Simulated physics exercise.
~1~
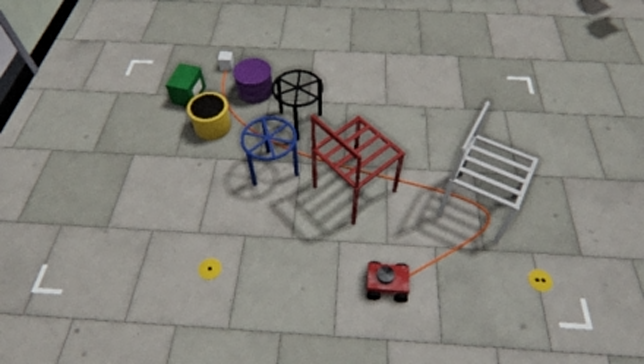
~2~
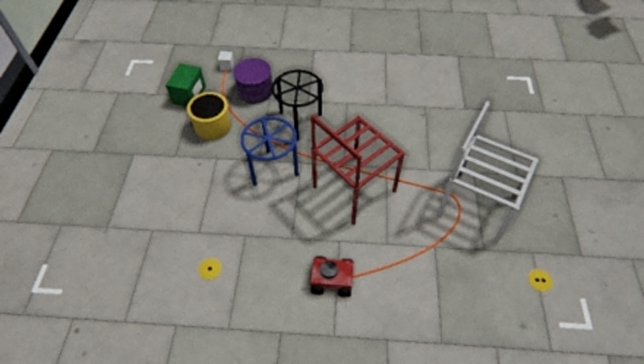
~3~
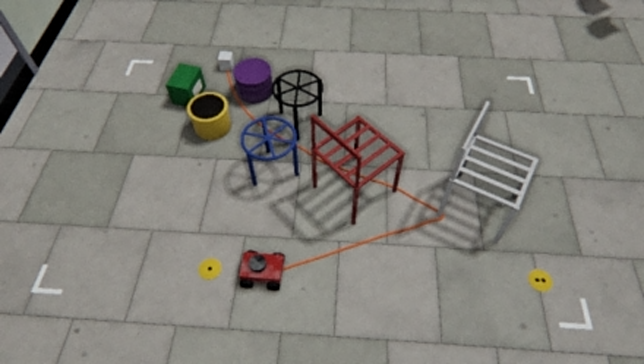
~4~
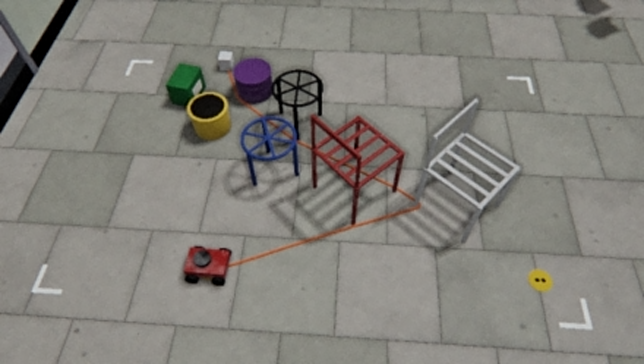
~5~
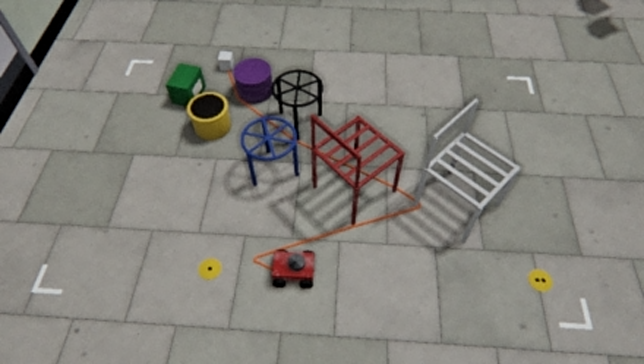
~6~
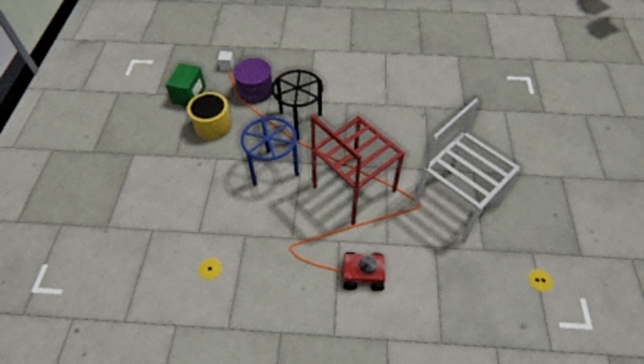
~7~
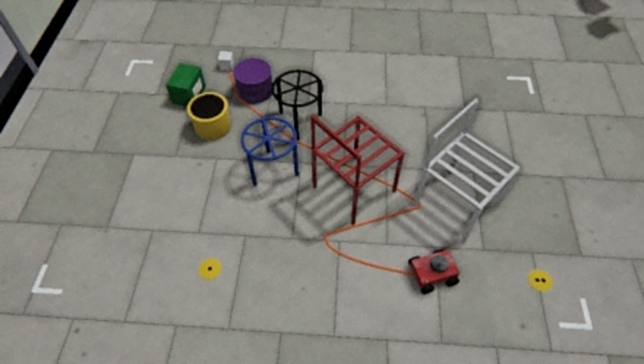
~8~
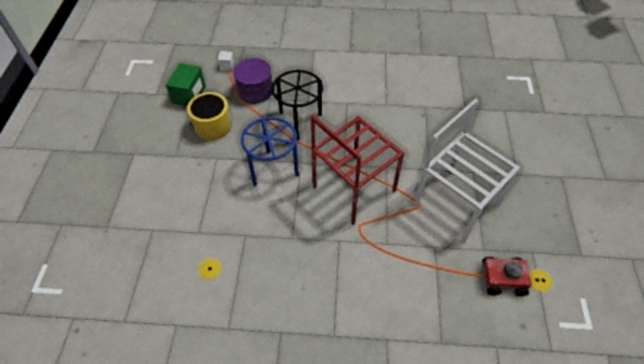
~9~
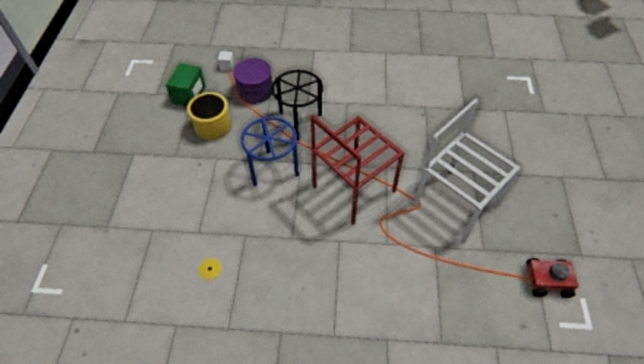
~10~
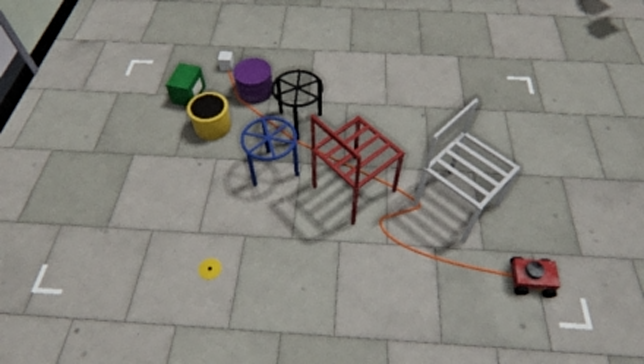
White chair shifting left as a small red cart tows an orange lead left, then right, stopping near the lower-right corner mark.
